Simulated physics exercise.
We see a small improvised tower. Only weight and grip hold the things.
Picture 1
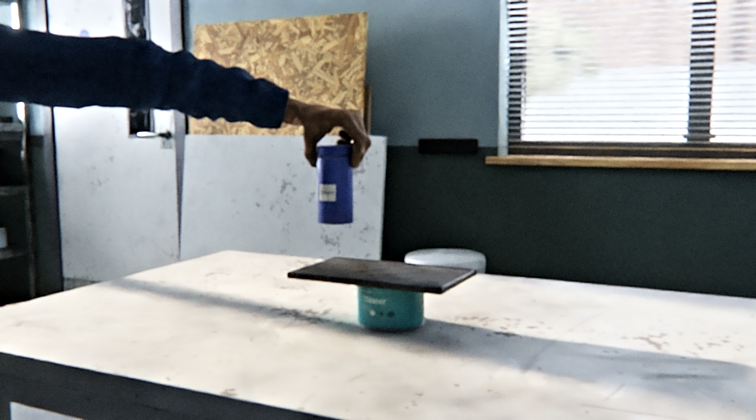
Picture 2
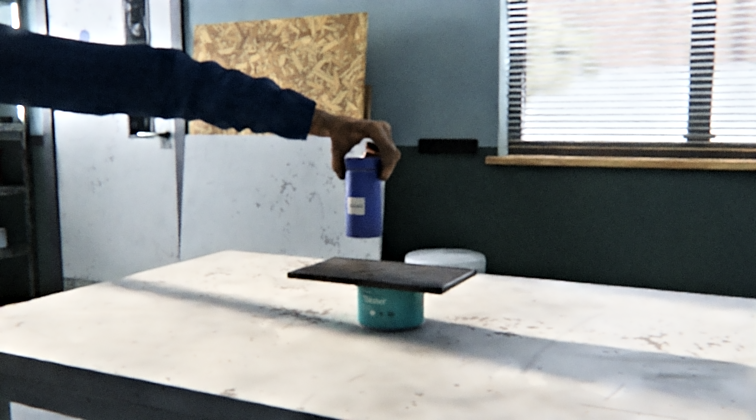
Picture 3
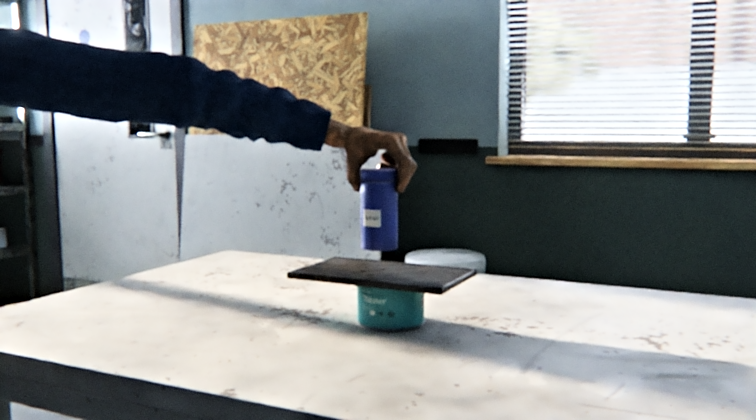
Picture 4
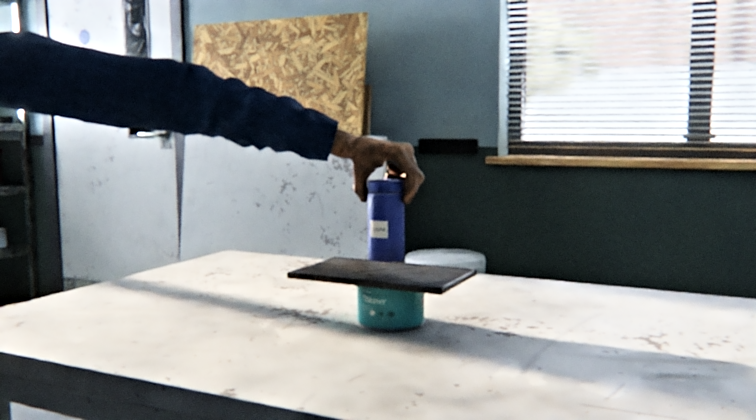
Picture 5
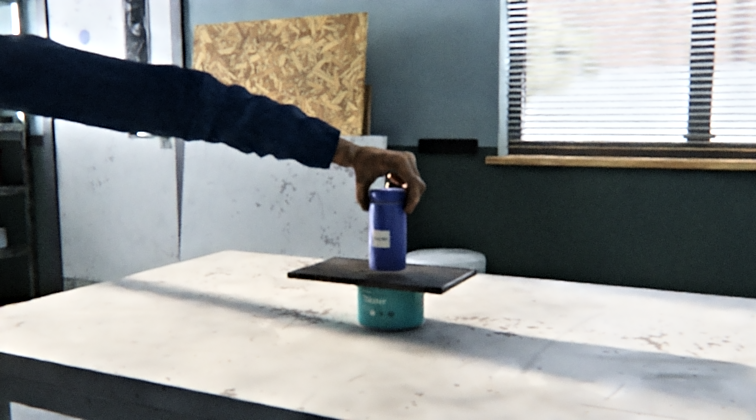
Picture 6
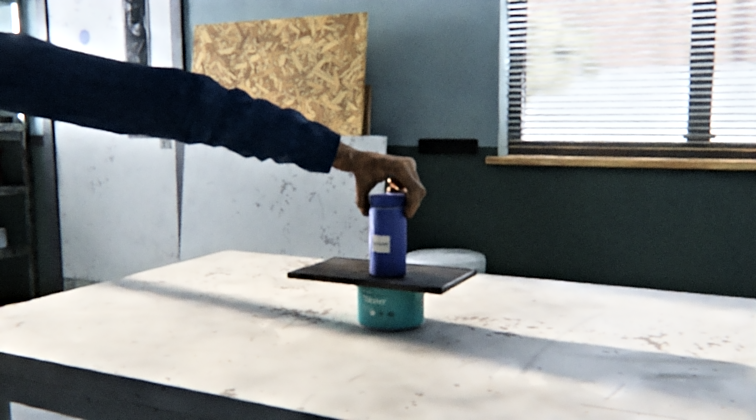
An arm in a dark blue sleeve reaches in from the left over a worn white table, seen from slightly above in a room with a chipboard panel and a blinded window. Below the hand, a flat dark board lies across a turquoise tub. Gripping a blue jar by its top, the hand moves it right and lowers it onto the board above the tub, while the camera stays still.
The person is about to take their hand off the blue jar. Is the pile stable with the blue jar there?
Here the stack stays up.
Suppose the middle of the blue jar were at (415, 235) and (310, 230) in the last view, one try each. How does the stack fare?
First, it stays up; second, it loses its balance.
Then, 0.80 s later than the last frame, things are still on the move.
Then, 1.80 s later than the last frame, all is still.
When it is over, all 3 as before. End places, in pixels of the last picture, blue jar near (388, 235). The stack keeps its balance.
